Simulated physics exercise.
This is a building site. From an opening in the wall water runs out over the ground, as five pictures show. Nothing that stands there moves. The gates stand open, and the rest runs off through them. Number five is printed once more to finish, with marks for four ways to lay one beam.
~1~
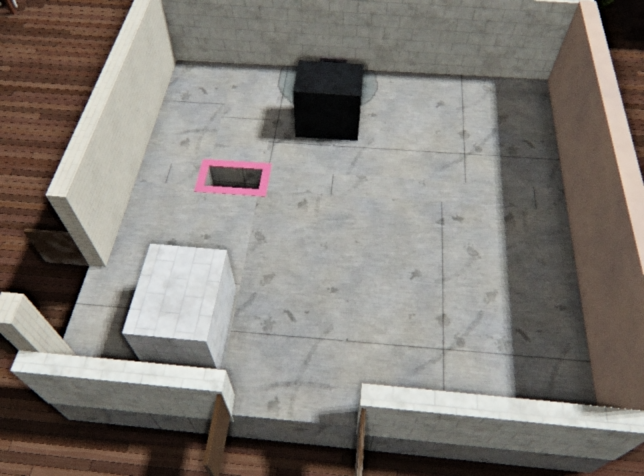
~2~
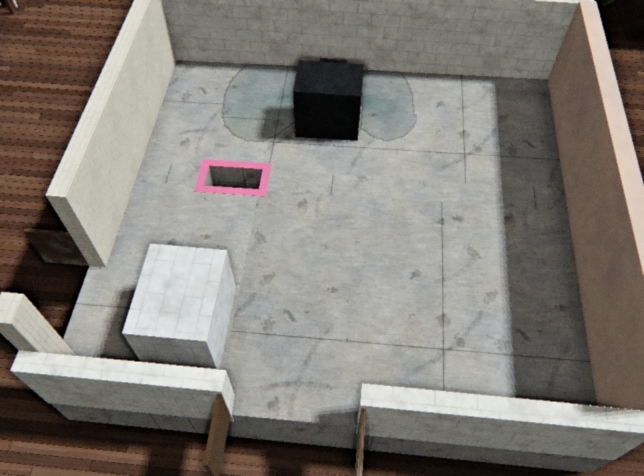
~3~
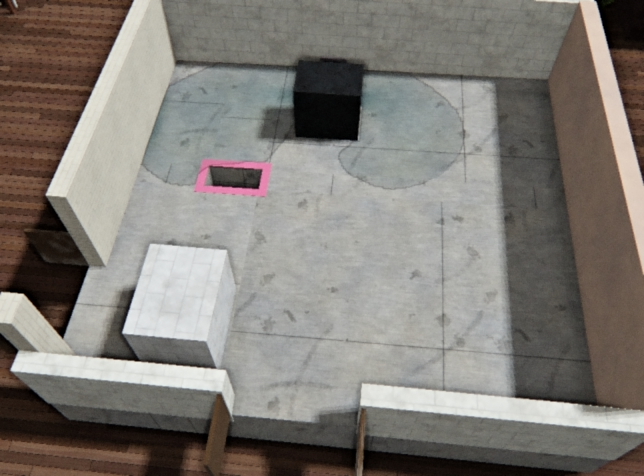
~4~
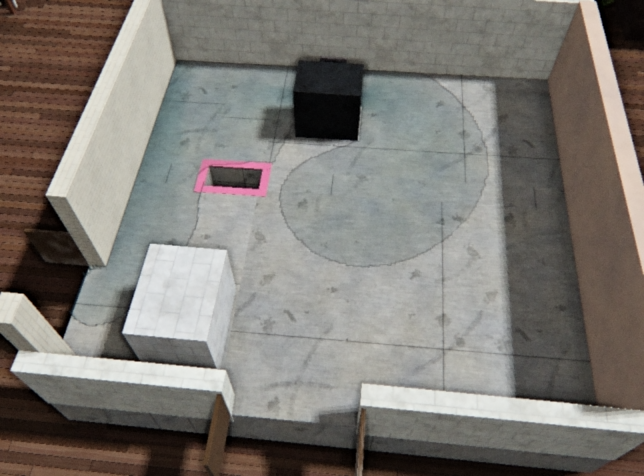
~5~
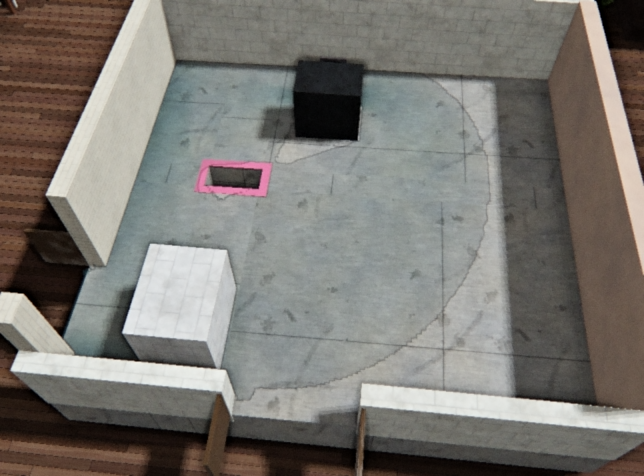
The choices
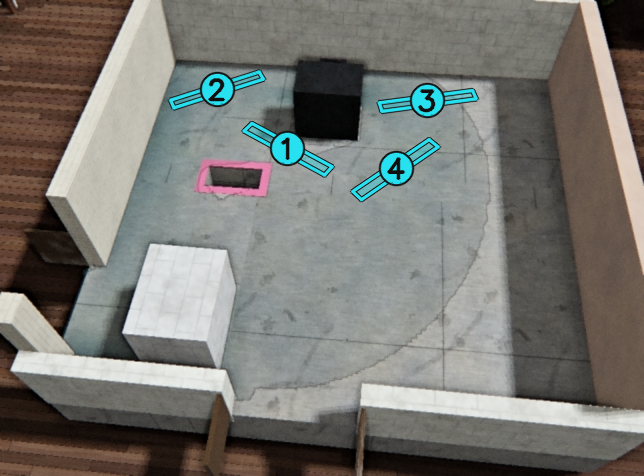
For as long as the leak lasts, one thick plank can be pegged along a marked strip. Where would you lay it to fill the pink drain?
Go for 4.
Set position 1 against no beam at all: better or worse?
Worse.
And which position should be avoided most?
The answer is 1.
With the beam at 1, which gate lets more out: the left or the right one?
The left gate.
In cyan, 1 from (248, 127) to (328, 170); 2 from (172, 104) to (261, 75); 3 from (380, 107) to (474, 94); 4 from (357, 195) to (433, 143).
With 1, next to none of the stream goes into the pink drain, about 99 % out by the gates.
With 2, about 7 % of the stream goes into the pink drain, about 93 % out by the gates.
With 3, about 7 % of the stream goes into the pink drain, about 93 % out by the gates.
With 4, about 14 % of the stream goes into the pink drain, about 86 % out by the gates.
